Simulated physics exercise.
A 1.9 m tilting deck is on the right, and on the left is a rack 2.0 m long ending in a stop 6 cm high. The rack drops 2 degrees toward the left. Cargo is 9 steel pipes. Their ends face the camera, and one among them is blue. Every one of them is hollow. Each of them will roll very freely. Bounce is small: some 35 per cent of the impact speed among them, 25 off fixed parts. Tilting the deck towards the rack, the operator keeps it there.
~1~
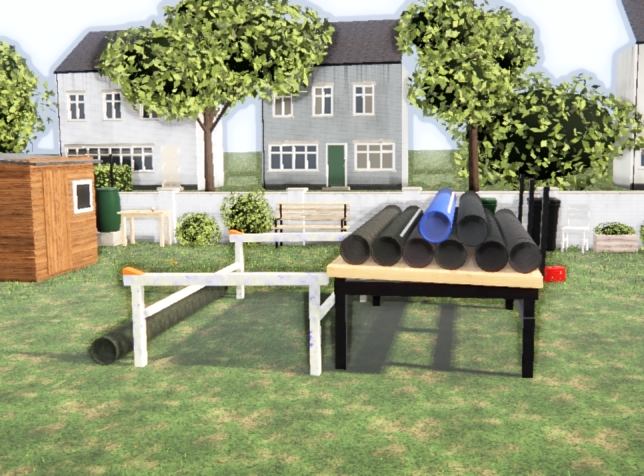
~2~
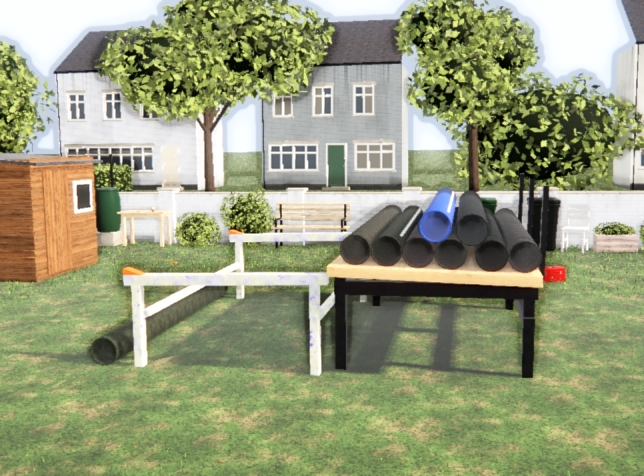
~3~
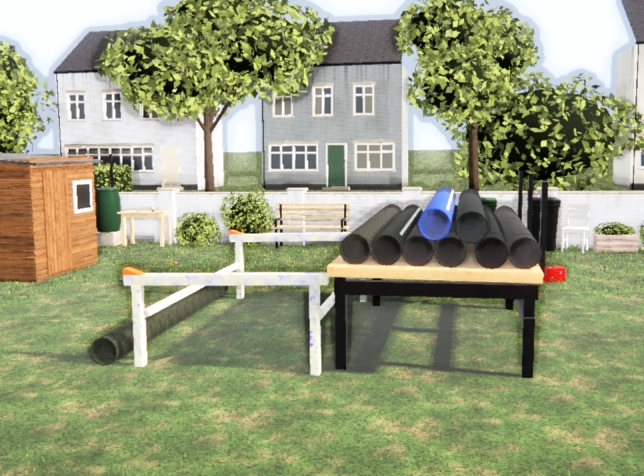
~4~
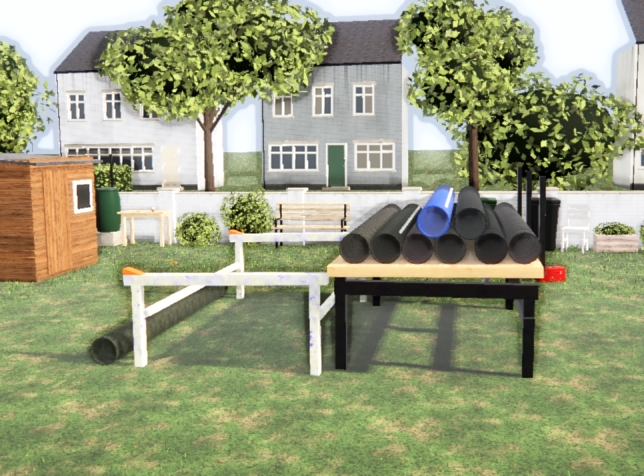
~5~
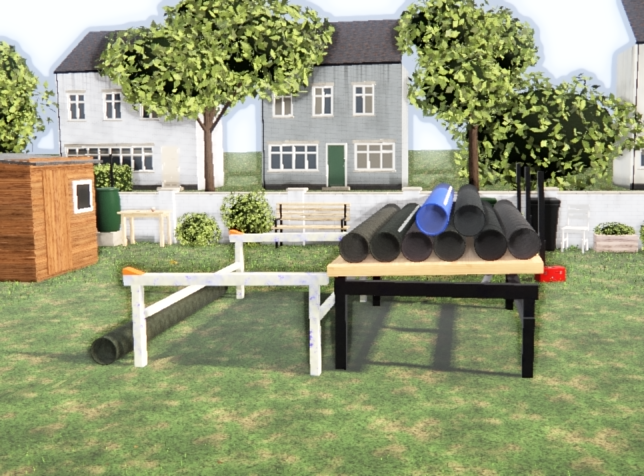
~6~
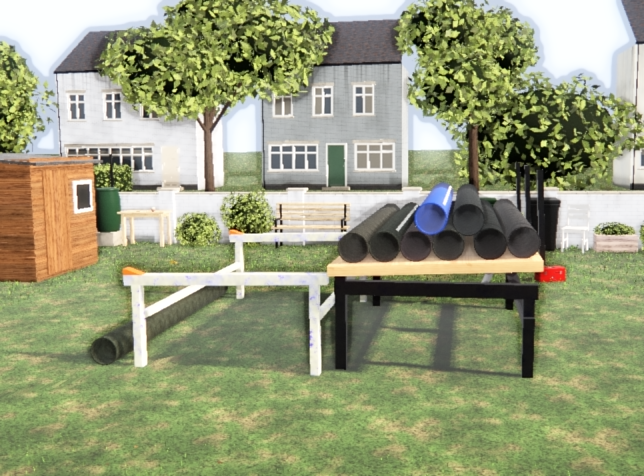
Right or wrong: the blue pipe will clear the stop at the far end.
Wrong, it is held.
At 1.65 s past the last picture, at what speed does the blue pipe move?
Speed: Around 0.4 m/s.
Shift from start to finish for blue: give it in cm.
The blue one comes to about 260.
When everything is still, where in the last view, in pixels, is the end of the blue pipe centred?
Around (161, 260).
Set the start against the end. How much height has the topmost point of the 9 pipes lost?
Some 30 cm lower.
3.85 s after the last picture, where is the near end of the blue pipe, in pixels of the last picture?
Around pixel (204, 260).
Then, 1.6 s after the last picture, blue is up on others, 50 cm from the hinge, rolling left; 1 of 9 over the stop.
Then, 3.8 s after the last picture, blue is on the rack, 85 cm from the rack's far end, rolling left; 1 of 9 over the stop.
At rest (6.5 s after the last picture), blue is on the rack, 40 cm from the rack's far end; 2 of 9 over the stop.
